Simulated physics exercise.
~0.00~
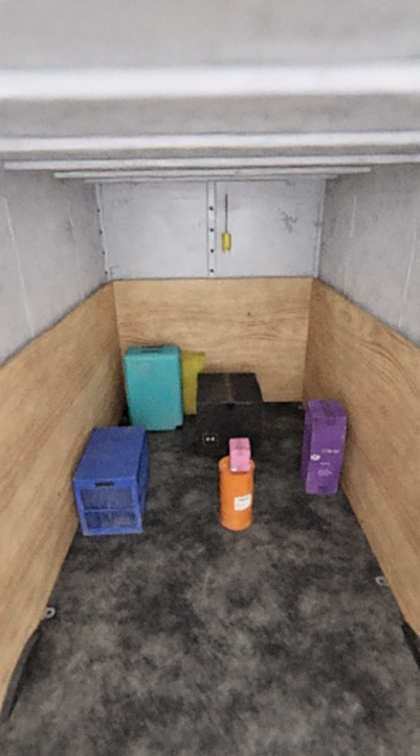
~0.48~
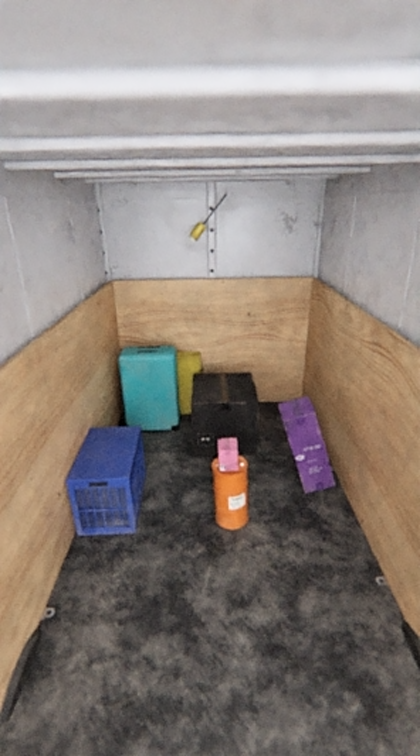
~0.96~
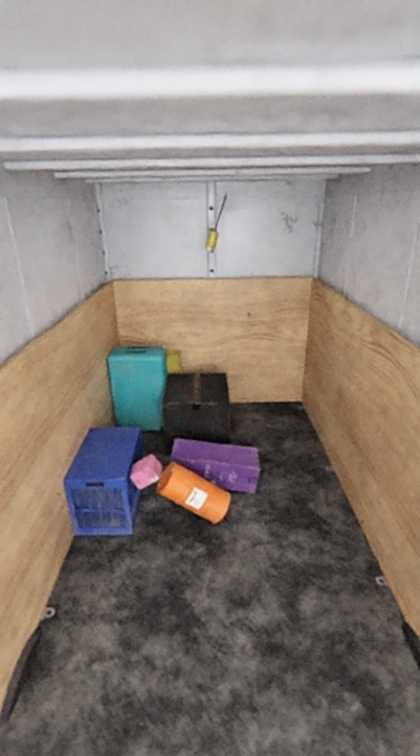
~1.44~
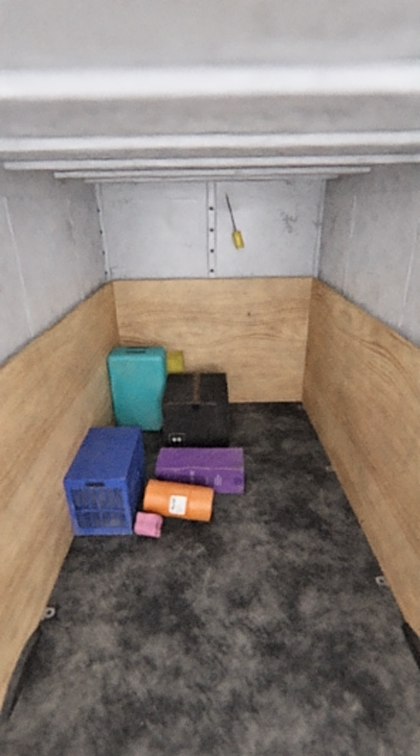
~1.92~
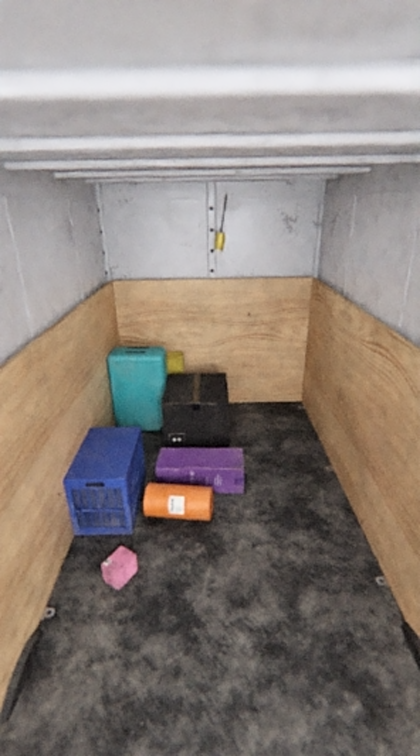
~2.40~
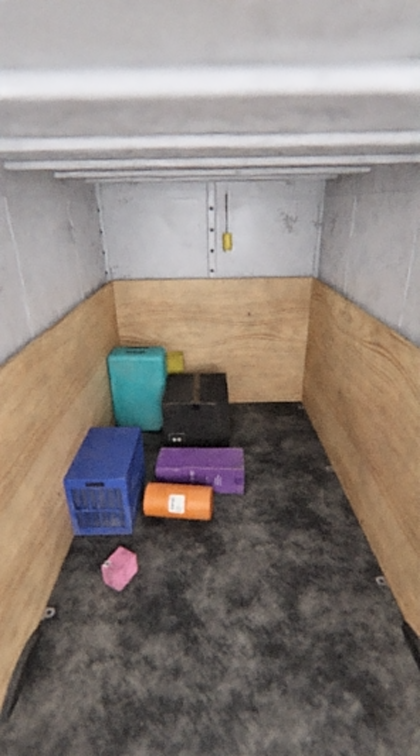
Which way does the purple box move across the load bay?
The purple box moves to the left, away from the right wall, and ends up lying on its side.
